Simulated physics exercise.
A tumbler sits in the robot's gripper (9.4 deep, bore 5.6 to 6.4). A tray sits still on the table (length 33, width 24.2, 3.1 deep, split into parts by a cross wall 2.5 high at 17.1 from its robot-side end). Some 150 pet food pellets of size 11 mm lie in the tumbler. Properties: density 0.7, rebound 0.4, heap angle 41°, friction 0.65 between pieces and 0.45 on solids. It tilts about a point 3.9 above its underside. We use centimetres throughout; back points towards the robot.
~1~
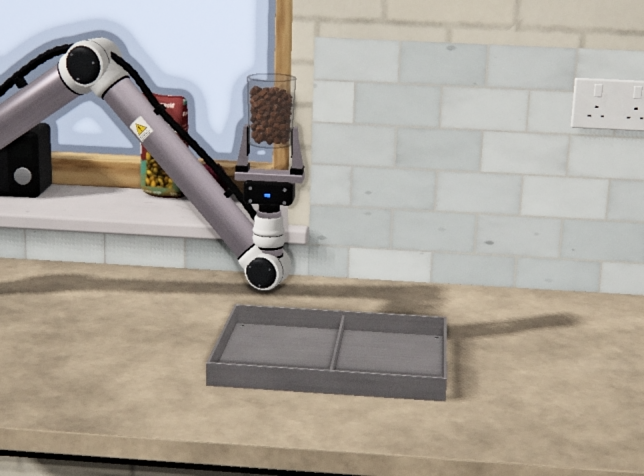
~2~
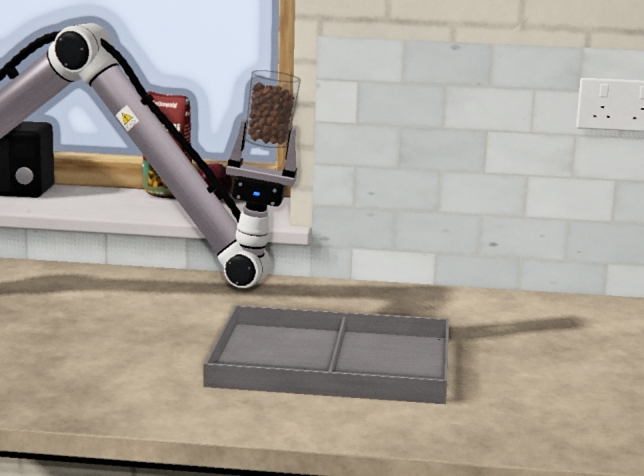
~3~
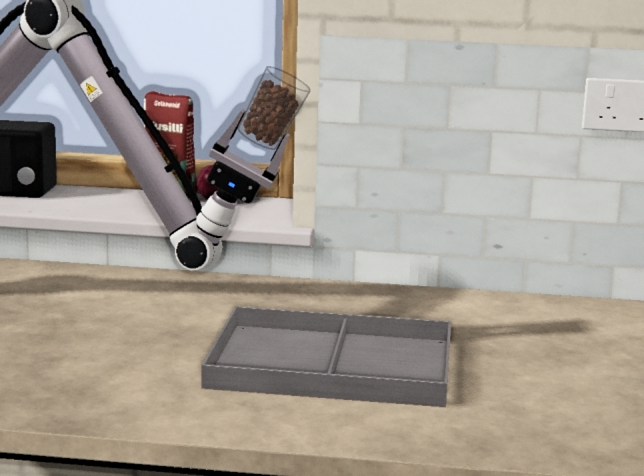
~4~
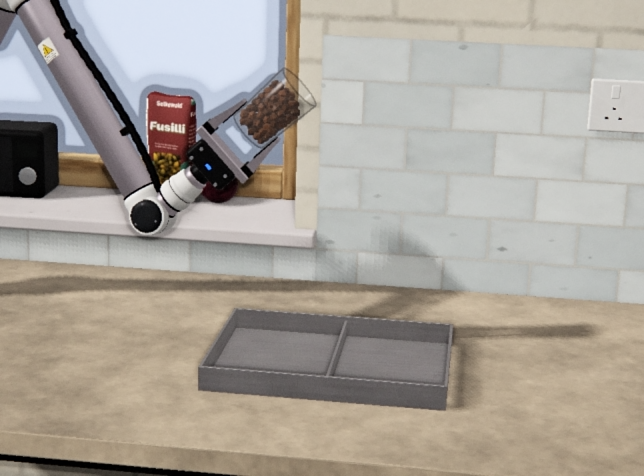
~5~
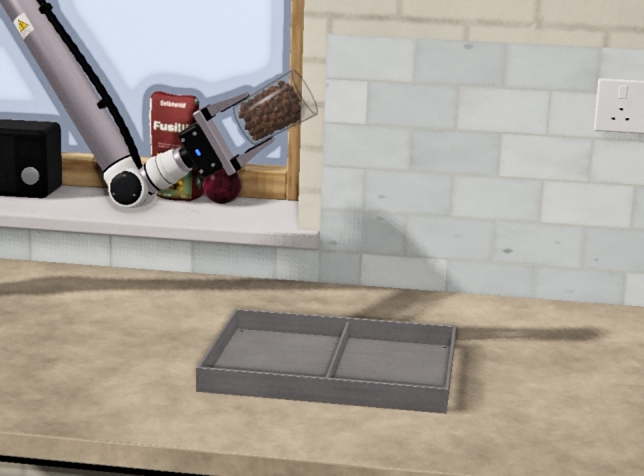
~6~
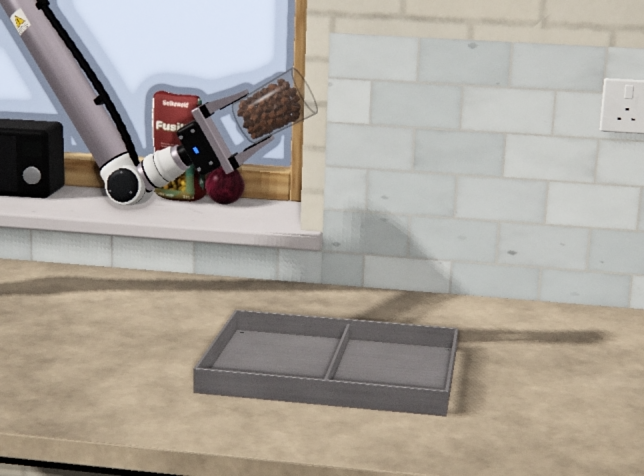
A robot arm with mauve-grey links and white joints, on the left of a kitchen worktop seen from the front and slightly above, holds a clear tumbler of brown pellets upright. Behind it are a window, a red fusilli packet and pale tiles, with a grey divided tray below. The arm swings its wrist left and upward, tilting the tumbler steeply rightward, then slows, as the view shifts very slightly.
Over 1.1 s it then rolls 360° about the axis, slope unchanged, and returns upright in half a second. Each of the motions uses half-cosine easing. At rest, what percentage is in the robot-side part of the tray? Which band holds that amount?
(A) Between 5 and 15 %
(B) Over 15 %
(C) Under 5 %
(C) Under 5 %.
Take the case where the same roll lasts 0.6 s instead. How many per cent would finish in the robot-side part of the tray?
With that change you'd see near 0 per cent.
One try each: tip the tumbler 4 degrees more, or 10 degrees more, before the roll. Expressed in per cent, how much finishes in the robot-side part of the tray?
Around 0 percent on the first try, 0 percent on the second.
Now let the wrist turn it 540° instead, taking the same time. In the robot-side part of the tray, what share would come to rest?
Share: Close to 0 %.
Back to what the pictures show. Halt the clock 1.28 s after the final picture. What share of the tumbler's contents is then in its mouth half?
Close to 45 per cent is in the half by the mouth.
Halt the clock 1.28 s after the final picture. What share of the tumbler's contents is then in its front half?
About 50 percent, I'd say.
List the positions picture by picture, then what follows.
Tumbler middle at (271, 112), upright; upper third of the load around (270, 98), from x 255 to 290, top at y 90; 151 in the tumbler, in the first picture.
Tumbler middle at (271, 110), tipped 8°; upper third of the load around (271, 97), from x 250 to 290, top at y 85, in the second picture.
Tumbler middle at (272, 110), tipped 26°; upper third of the load around (274, 97), from x 245 to 295, top at y 85, in the third picture.
Tumbler middle at (273, 110), tipped 47°; upper third of the load around (277, 99), from x 245 to 295, top at y 85, in the fourth picture.
Tumbler middle at (274, 109), tipped 58°; upper third of the load around (278, 99), from x 240 to 295, top at y 85, in the fifth picture.
Tumbler middle at (273, 108), tipped 59°; upper third of the load around (278, 97), from x 240 to 295, top at y 85; 151 in the tumbler, in the sixth picture.
Then, 0.64 s later, tipped 59°, highest piece 40 above the table; 151 in the tumbler.
Then, 1.28 s later, tipped 42°, highest piece 40 above the table; 151 in the tumbler.
Then, 1.80 s later, upright, highest piece 41 above the table; 151 in the tumbler.
Then, 2.50 s later, upright, highest piece 41 above the table; 151 in the tumbler.
At rest, 151 in the tumbler. That is 0 % in the robot-side part of the tray.
